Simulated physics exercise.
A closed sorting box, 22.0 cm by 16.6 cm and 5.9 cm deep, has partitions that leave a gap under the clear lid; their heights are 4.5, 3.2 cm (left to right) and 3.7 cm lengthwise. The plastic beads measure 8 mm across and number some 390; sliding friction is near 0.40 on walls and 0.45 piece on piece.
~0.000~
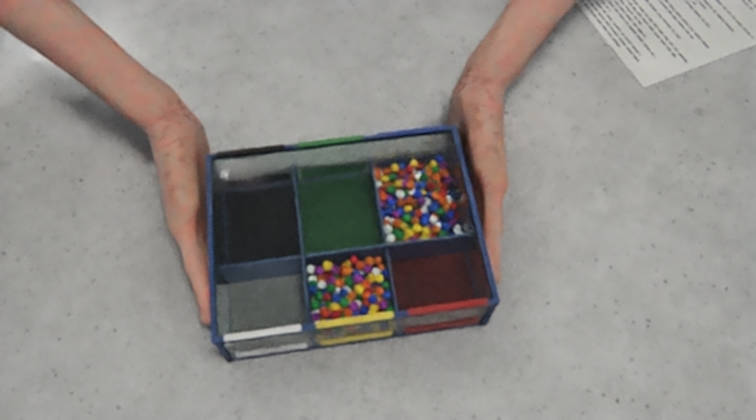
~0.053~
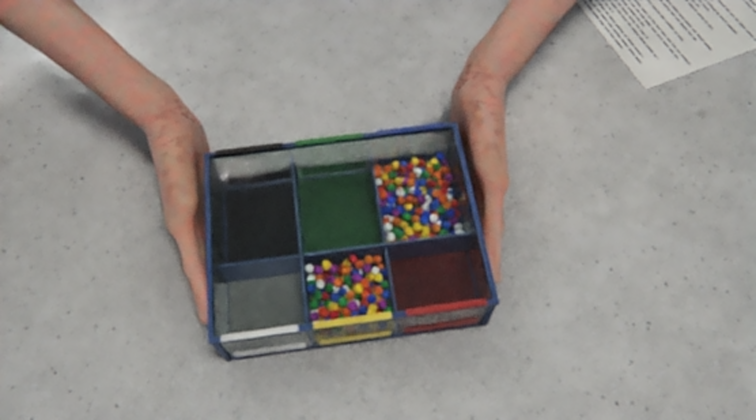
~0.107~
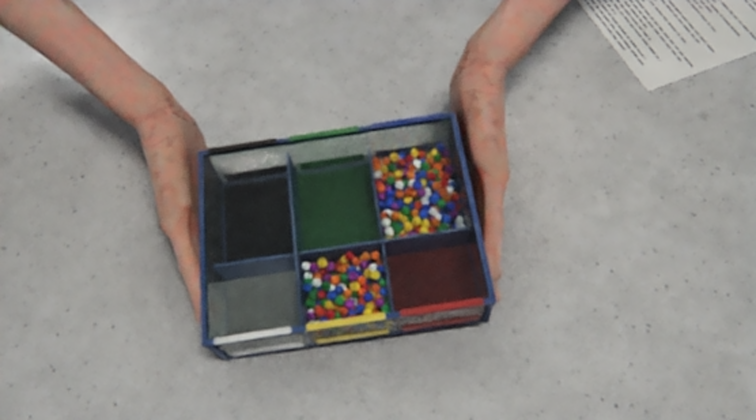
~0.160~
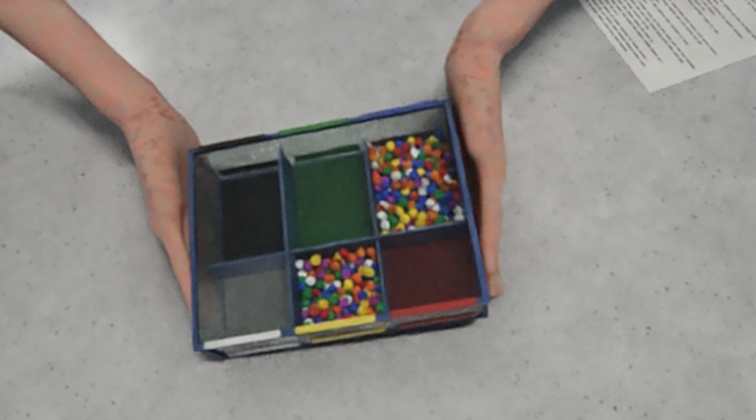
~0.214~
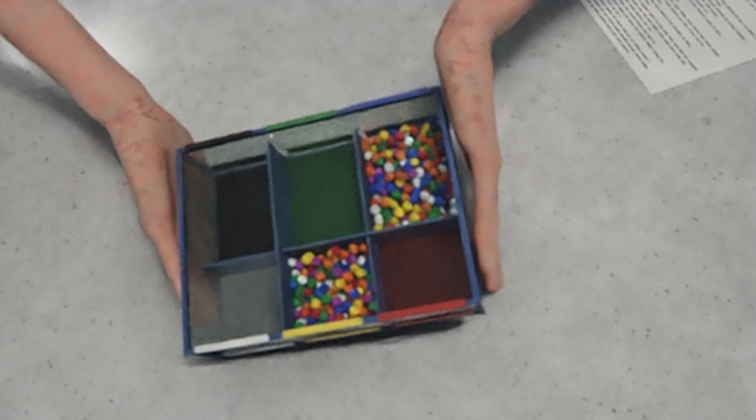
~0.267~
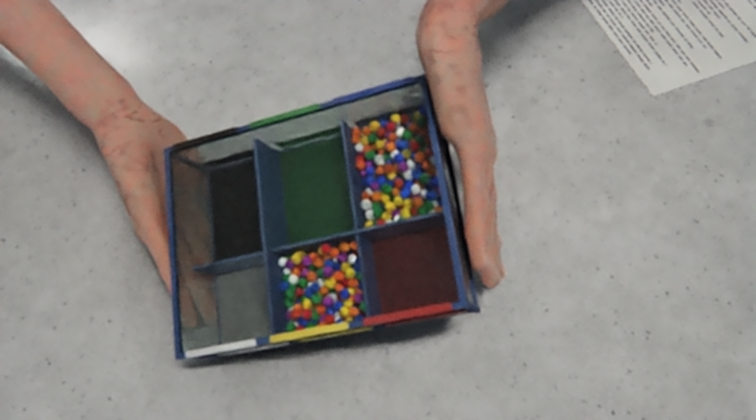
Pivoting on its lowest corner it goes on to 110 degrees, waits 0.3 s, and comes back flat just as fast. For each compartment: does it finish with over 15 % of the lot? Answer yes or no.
Red compartment: No; blue compartment: No; green compartment: No; yellow compartment: Yes; white compartment: Yes; black compartment: No.
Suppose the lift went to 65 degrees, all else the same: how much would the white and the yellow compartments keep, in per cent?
White 5; yellow 50.
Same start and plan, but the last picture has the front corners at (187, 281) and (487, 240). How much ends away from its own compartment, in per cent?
In that case some 60 per cent.
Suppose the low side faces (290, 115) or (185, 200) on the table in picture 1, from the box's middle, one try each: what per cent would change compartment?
Some 60 and 70 per cent.
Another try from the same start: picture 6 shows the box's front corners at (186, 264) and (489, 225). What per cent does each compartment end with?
Red 0, blue 45, green 40, yellow 0, white 0, black 15.
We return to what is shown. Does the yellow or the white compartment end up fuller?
The yellow one has more.
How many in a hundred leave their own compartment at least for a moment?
Roughly 50 per cent.
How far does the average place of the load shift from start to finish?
Roughly 7.0 cm.
After 1.24 s, tilt 110 degrees; green 10 %, yellow 70 %, white 15 %.
Then, at 1.89 s, tilt 56 degrees; green 10 %, yellow 70 %, white 20 %.
Then, at 2.58 s, tilt 0 degrees; green 10 %, yellow 70 %, white 20 %.
At rest (3.1 s), red 0 %, blue 0 %, green 10 %, yellow 70 %, white 20 %, black 0 %.
